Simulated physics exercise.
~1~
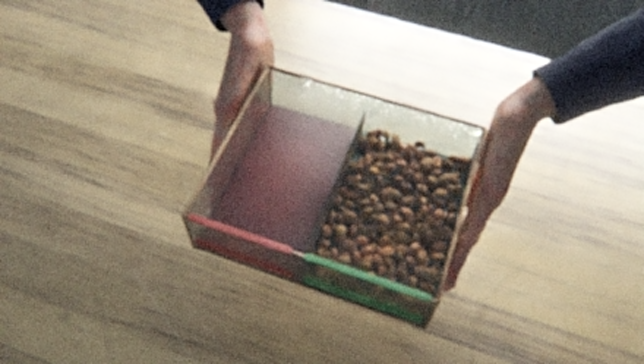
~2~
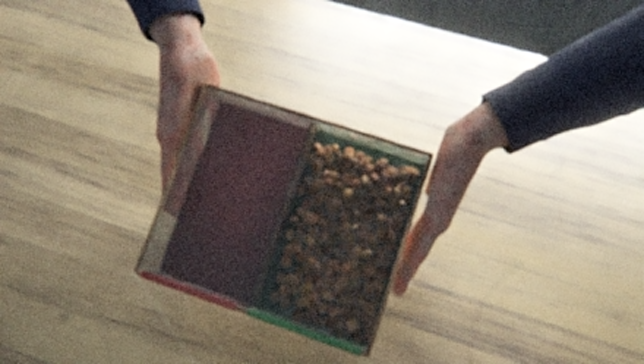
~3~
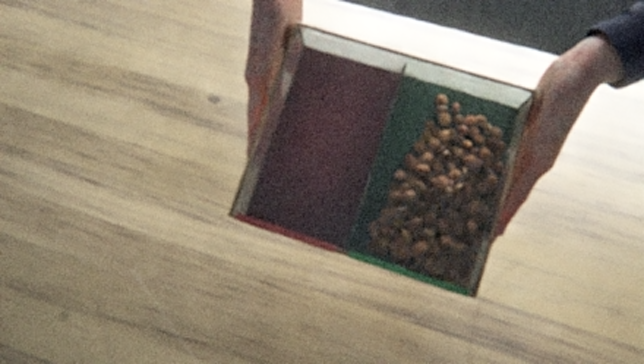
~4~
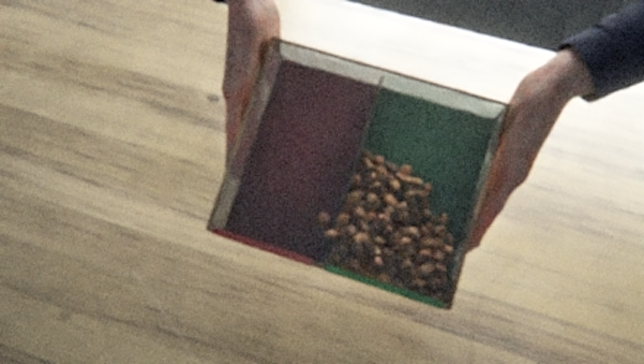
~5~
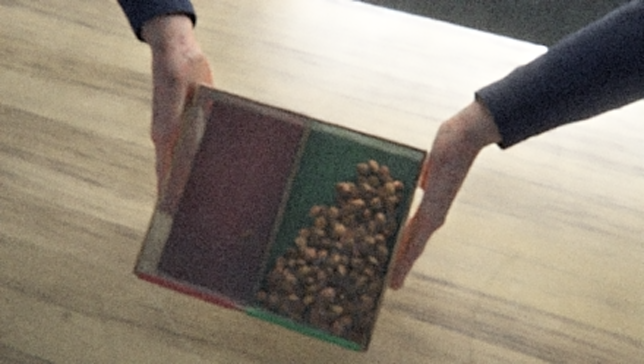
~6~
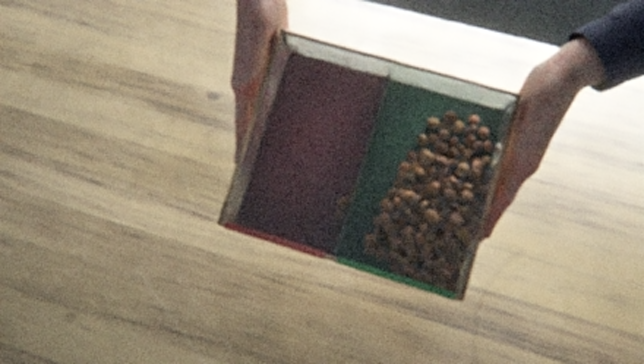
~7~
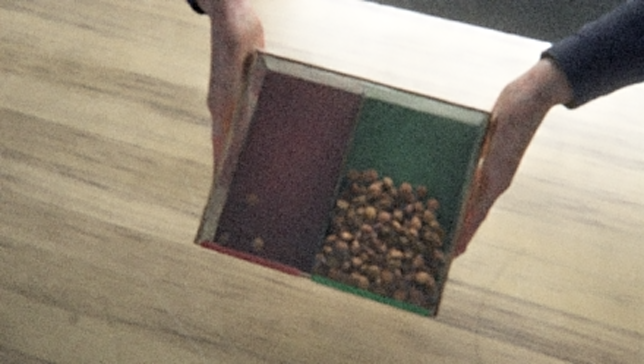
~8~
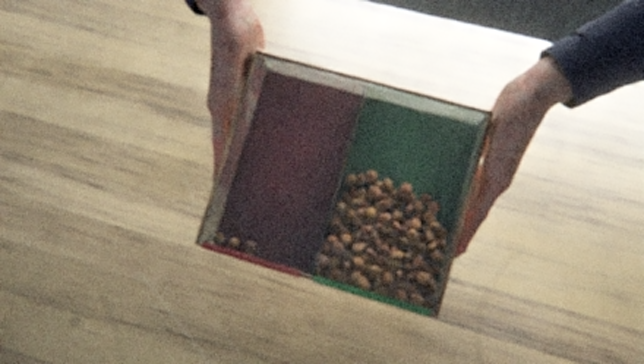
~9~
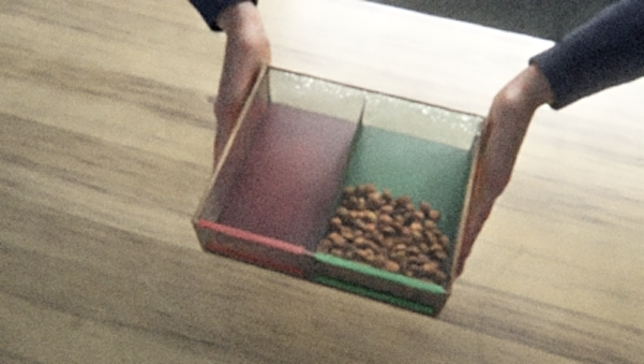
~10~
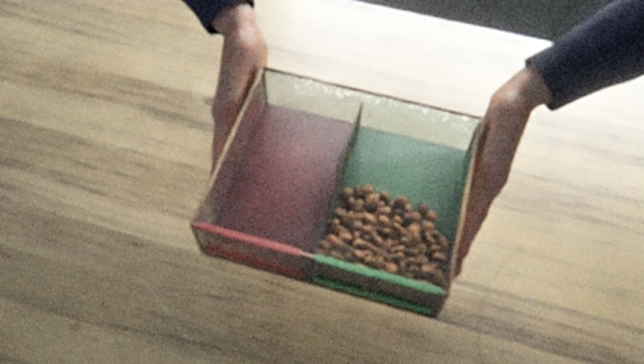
Two hands tilt and shake a divided box, then level it, kibble mostly in green.
